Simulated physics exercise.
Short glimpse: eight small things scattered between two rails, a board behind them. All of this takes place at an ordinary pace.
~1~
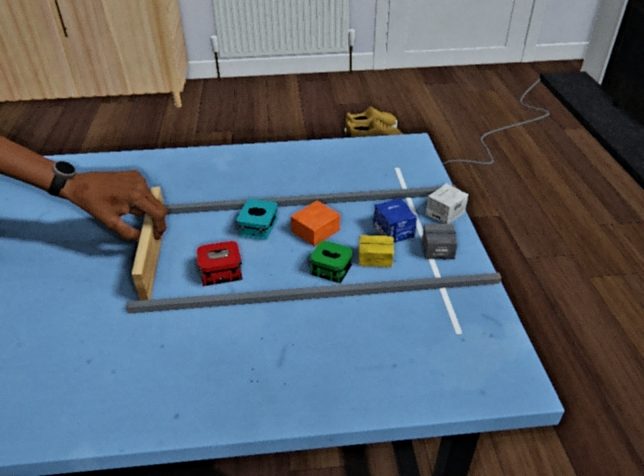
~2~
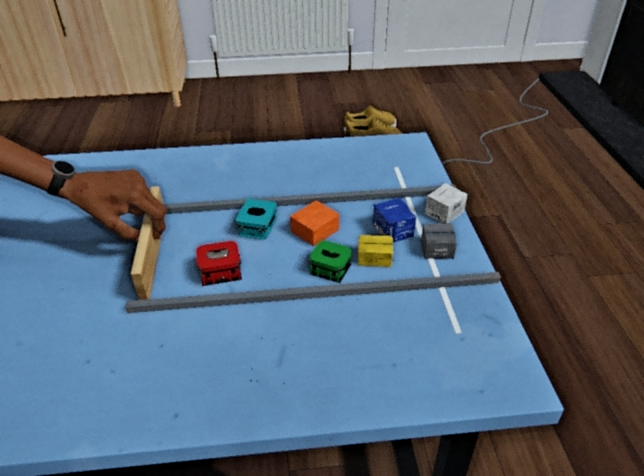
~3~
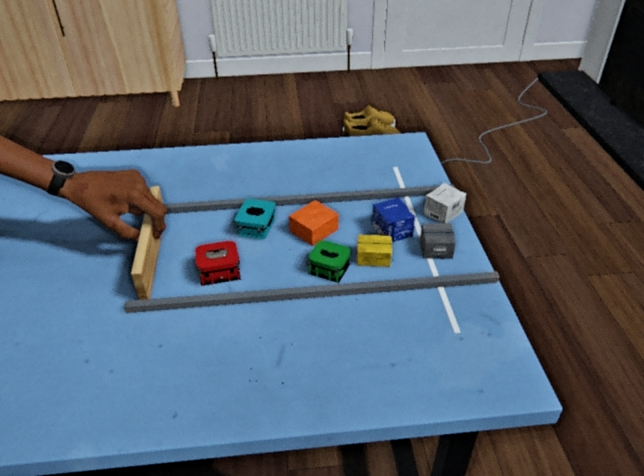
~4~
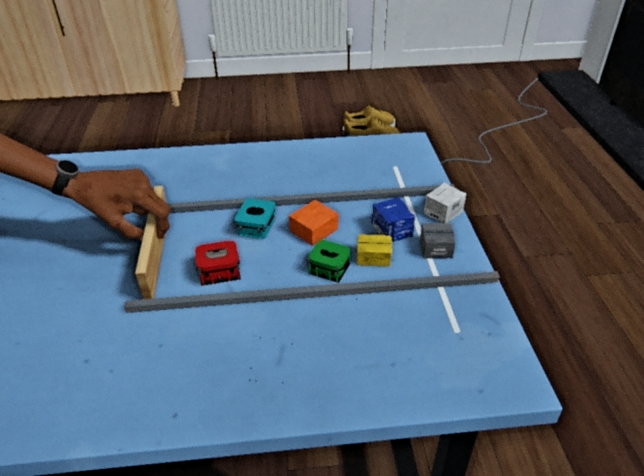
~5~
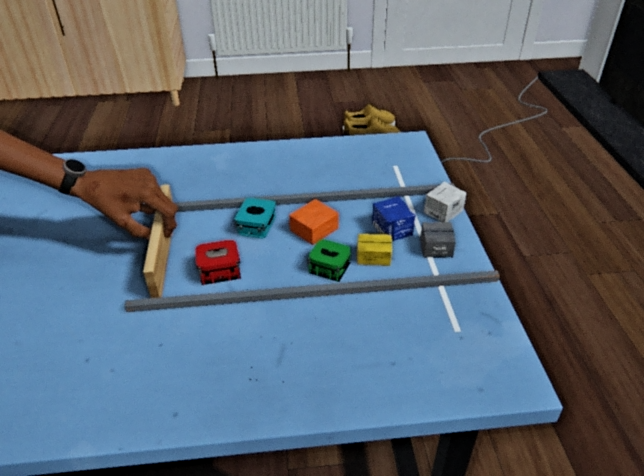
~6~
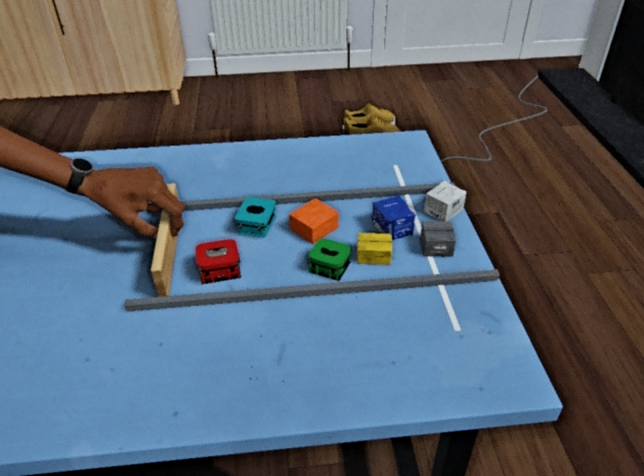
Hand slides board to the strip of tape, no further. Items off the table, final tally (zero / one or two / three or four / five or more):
Final tally: Three or four.
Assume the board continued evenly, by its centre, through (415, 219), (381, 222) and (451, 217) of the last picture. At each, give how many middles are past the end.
Respectively 3, 1 and 6.
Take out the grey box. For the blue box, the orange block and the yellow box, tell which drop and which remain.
Blue box gone, orange block safe, yellow box gone.
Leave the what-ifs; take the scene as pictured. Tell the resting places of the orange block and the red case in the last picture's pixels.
The orange block ends up near (467, 221), and the red case near (449, 245).
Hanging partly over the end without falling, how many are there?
It comes to 3.
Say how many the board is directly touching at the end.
Counting them up gives 2.
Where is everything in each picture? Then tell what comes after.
The first frame shows white box (447, 204); grey box (439, 242); blue box (395, 221); board (151, 241); tape (423, 237).
The second frame shows grey box (439, 241); red case (219, 263).
The third frame shows blue box (393, 220); green case (330, 261).
The fourth frame shows white box (445, 204); yellow box (374, 251).
The fifth frame shows grey box (438, 240); board (161, 239).
The sixth frame shows white box (445, 202); grey box (438, 239); blue box (393, 219); board (167, 238); tape (421, 234).
Early on, none off yet; white box at rest near (445, 202); grey box at rest near (438, 239); blue box at rest near (393, 219).
A while later, none off yet; white box moving near (449, 200); grey box travelled about its own width near (469, 237); blue box travelled about its own width near (431, 218).
Finally, the number that fall off is three or four; lost, yellow box, blue box and grey box.
